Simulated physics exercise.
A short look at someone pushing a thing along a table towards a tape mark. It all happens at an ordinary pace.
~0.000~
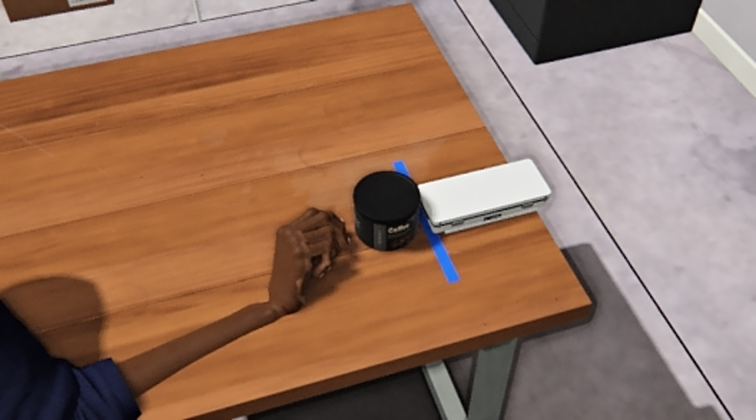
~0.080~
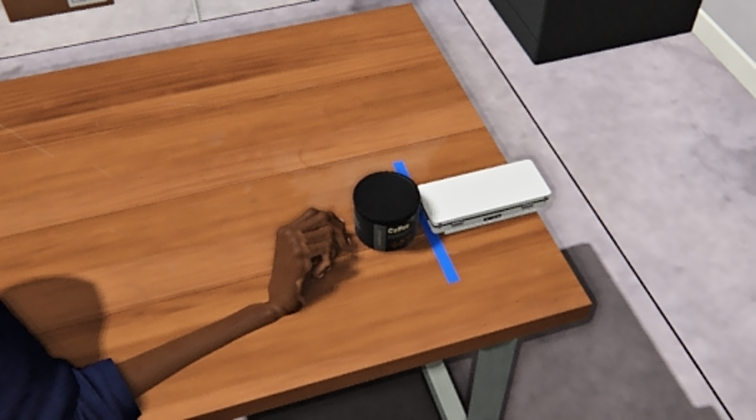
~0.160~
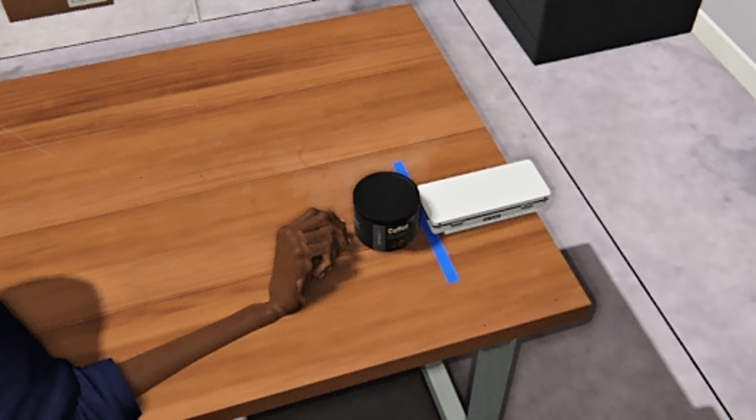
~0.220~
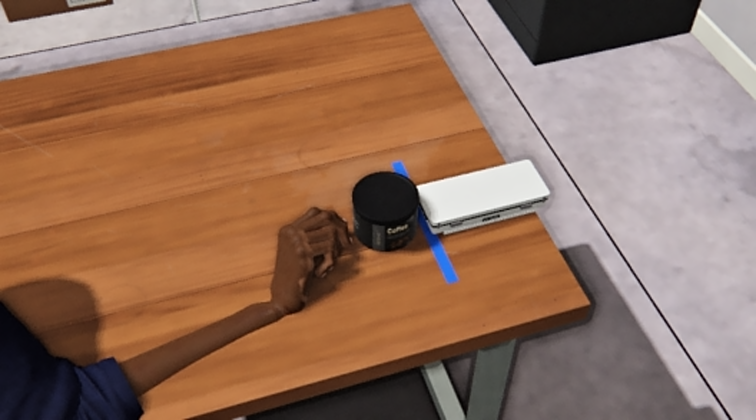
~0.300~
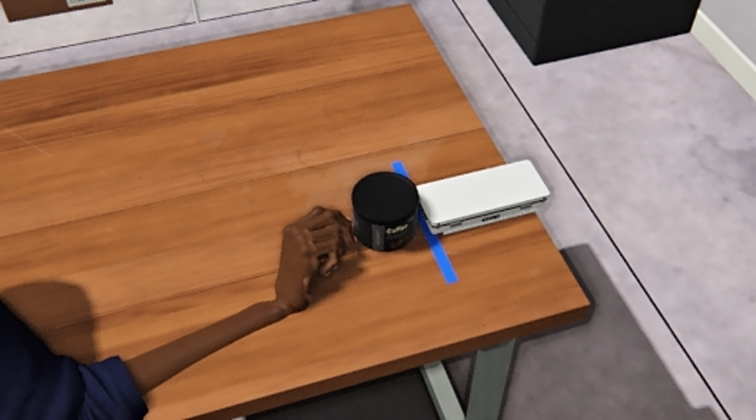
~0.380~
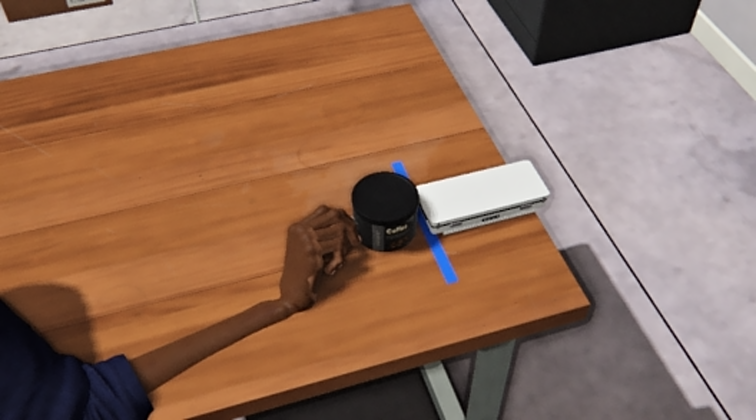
The clip shows a dark-skinned hand resting on a wooden table beside a black tub, with a white case to the right across a blue tape strip; the hand shifts very slightly rightward while the objects barely move.
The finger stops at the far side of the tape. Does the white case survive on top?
In the end the white case goes over the edge.
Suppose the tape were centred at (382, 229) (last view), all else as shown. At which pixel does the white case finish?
Resting at (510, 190).
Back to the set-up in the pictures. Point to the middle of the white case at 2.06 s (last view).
Near (516, 384).
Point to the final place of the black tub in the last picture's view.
Around (460, 194).
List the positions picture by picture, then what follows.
White case (483, 197); black tub (386, 212), in the first frame.
White case (483, 198); black tub (387, 212), in the second frame.
White case (482, 197); black tub (387, 212), in the third frame.
White case (482, 198); black tub (386, 212), in the fourth frame.
White case (481, 198); black tub (385, 212), in the fifth frame.
White case (481, 198); black tub (385, 212), in the sixth frame.
By 1.82 s, white case on its side near (542, 213).
By 2.06 s, white case dropping near (516, 384).
When it is over (2.4 s), the white case falls off the table.
